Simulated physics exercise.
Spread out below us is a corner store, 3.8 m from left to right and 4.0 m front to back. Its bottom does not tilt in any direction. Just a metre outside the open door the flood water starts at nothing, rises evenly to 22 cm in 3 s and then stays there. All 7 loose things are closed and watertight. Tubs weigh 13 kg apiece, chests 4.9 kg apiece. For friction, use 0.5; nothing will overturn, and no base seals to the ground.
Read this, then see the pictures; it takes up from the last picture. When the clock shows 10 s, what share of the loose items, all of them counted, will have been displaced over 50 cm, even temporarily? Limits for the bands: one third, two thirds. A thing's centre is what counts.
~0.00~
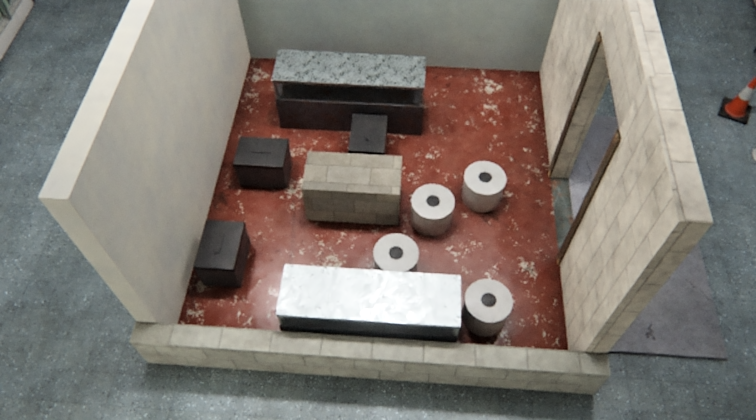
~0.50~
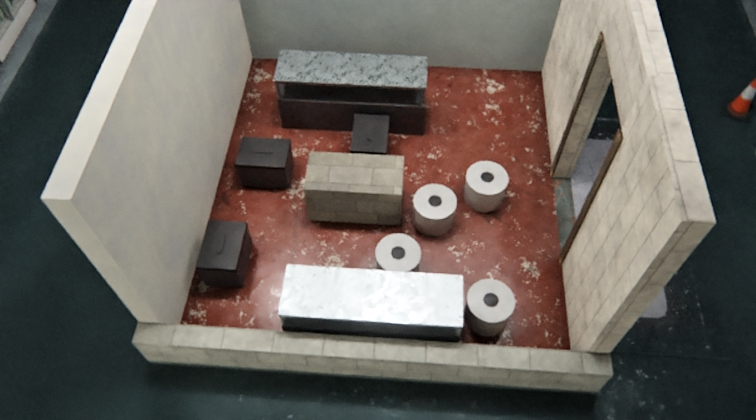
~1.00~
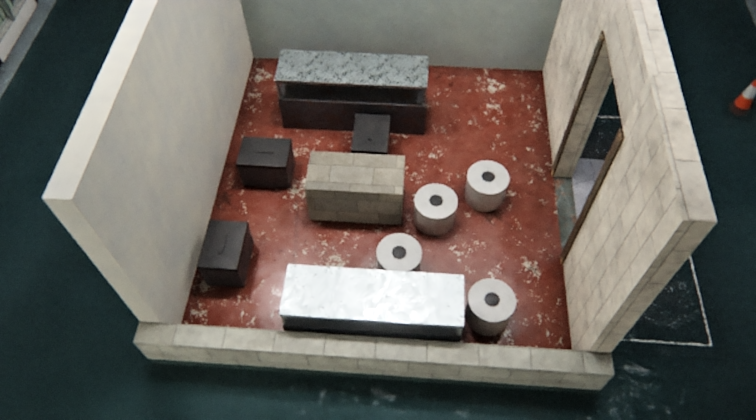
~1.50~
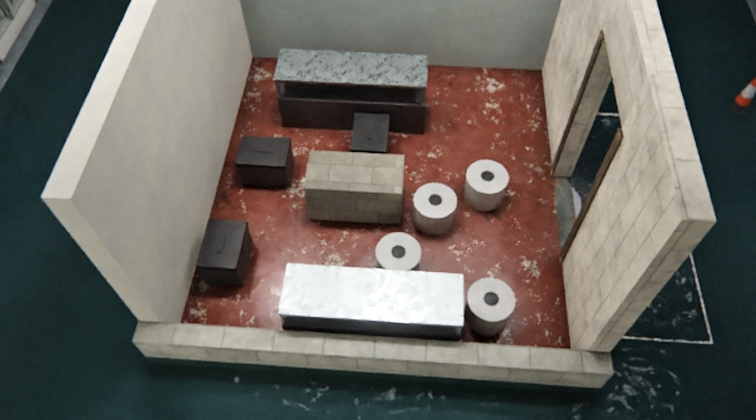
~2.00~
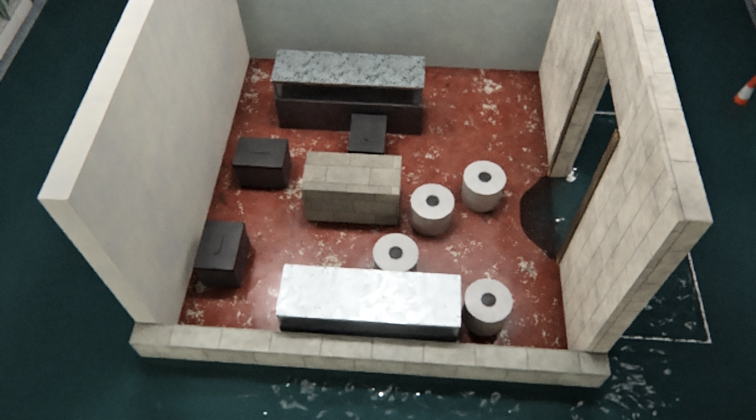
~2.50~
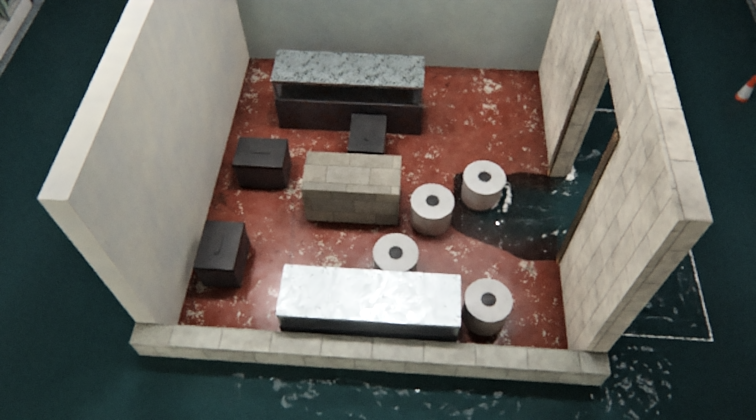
Large share.
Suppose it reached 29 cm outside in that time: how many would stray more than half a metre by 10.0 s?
That would give 5.
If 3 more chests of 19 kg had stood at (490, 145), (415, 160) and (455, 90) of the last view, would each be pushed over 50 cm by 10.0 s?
One: Within it. Two: Beyond it. Three: Within it.
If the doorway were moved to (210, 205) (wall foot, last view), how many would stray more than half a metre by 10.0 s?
Then it comes to 5.
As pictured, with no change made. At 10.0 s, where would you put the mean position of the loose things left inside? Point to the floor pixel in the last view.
The average lands around (280, 247).
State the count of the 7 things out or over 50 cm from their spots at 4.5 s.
It comes to 1.
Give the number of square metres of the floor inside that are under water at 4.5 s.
Somewhere about 7.0 m2, give or take.
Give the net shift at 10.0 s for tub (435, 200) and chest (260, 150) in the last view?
In turn: 200 cm, 60 cm.
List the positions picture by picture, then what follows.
The first frame shows a tub at (433, 201), on the bottom; a tub at (396, 253) rests on the ground; water covers 0.0 m2; 0 of 7 have shifted.
The second frame shows a tub at (435, 201) rests on the ground; a tub at (398, 253) rests on the ground; water covers 0.0 m2; 0 of 7 have shifted.
The third frame shows a tub at (436, 201), on the bottom; a tub at (399, 253) rests on the ground; water covers 0.0 m2; 0 of 7 have shifted.
The fourth frame shows a tub at (435, 200) rests on the ground; a tub at (398, 252), on the bottom; 0.0 m2 under water; 0 of 7 have shifted.
The fifth frame shows a tub at (433, 201), on the bottom; a tub at (396, 253) rests on the ground; water covers 0.2 m2; 0 of 7 have shifted.
The sixth frame shows a tub at (433, 201) rests on the ground; a tub at (396, 253), on the bottom; water covers 0.8 m2; 0 of 7 have shifted.
After 3.5 s 0 of 7 are over 50 cm from their spots; 0 afloat.
After 4.5 s 1 of 7 are over 50 cm from their spots; 0 afloat.
After 7.0 s 5 of 7 are over 50 cm from their spots; 6 afloat.
After 10.0 s 5 of 7 are over 50 cm from their spots, and 5 have been at some point; 6 afloat.
